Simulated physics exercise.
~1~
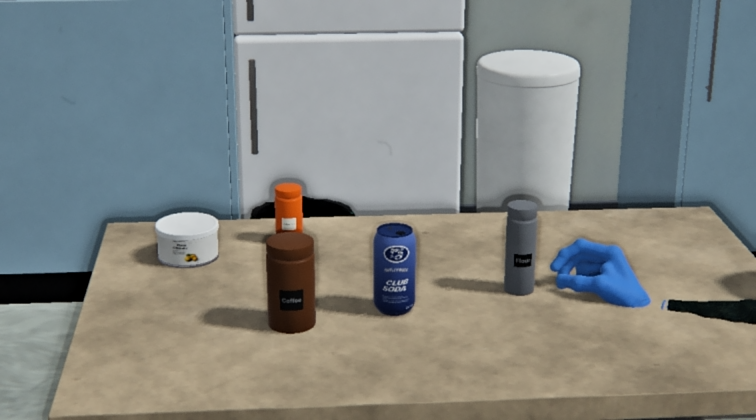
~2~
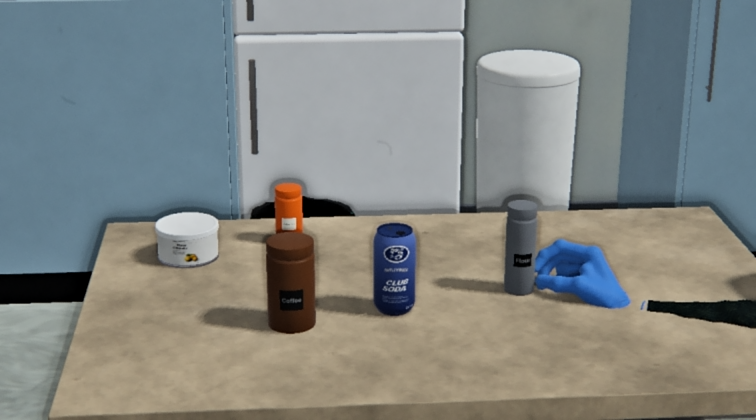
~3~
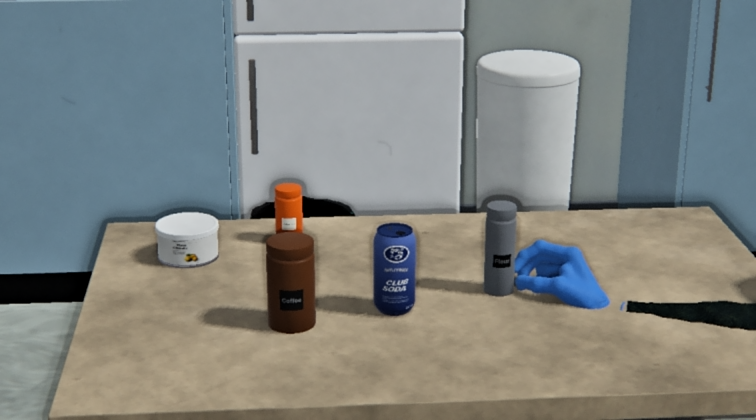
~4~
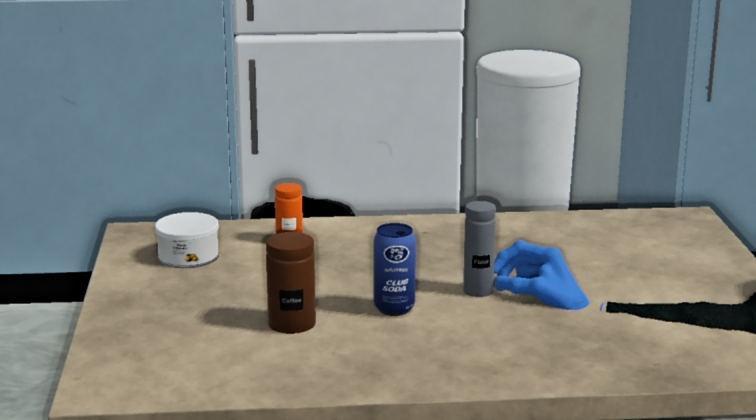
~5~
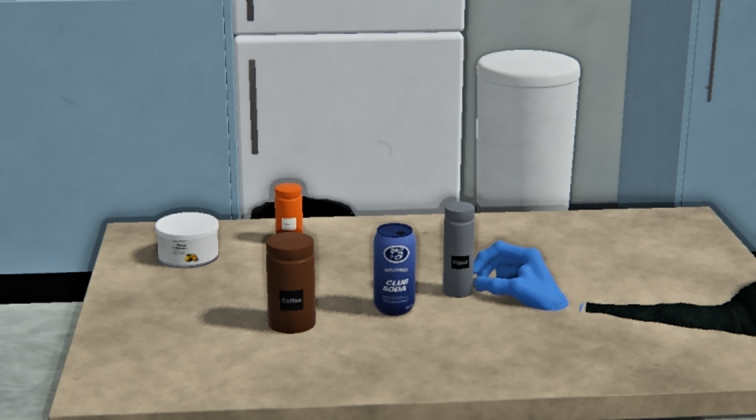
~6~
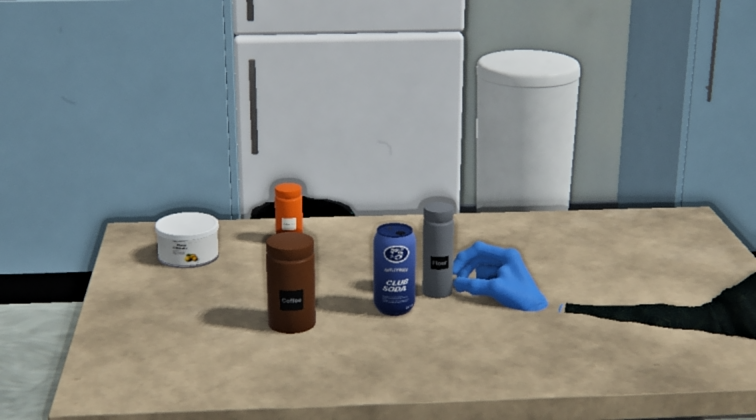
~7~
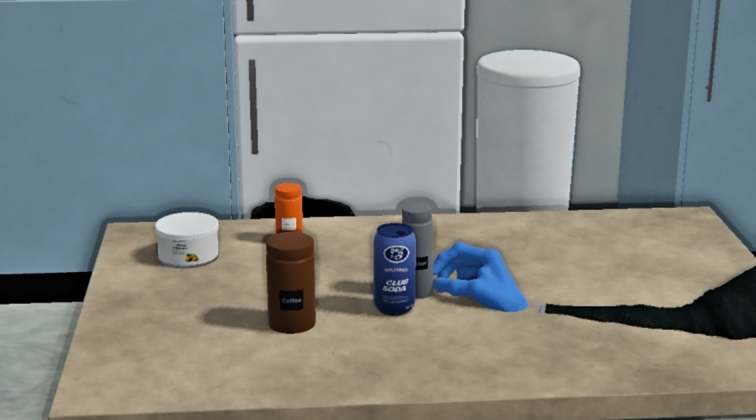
A blue hand reaches in from the right toward a grey shaker standing on a kitchen table, where a blue can, a brown jar, an orange shaker and a white tub also stand. Its fingertip closes the small gap and meets the shaker's right side. The hand then pushes steadily, and the shaker slides left across the tabletop, staying upright all the way. It draws close to the blue can and passes partly behind it. At the end the grey shaker still stands, with the hand just beside it, and the other four items have not moved.
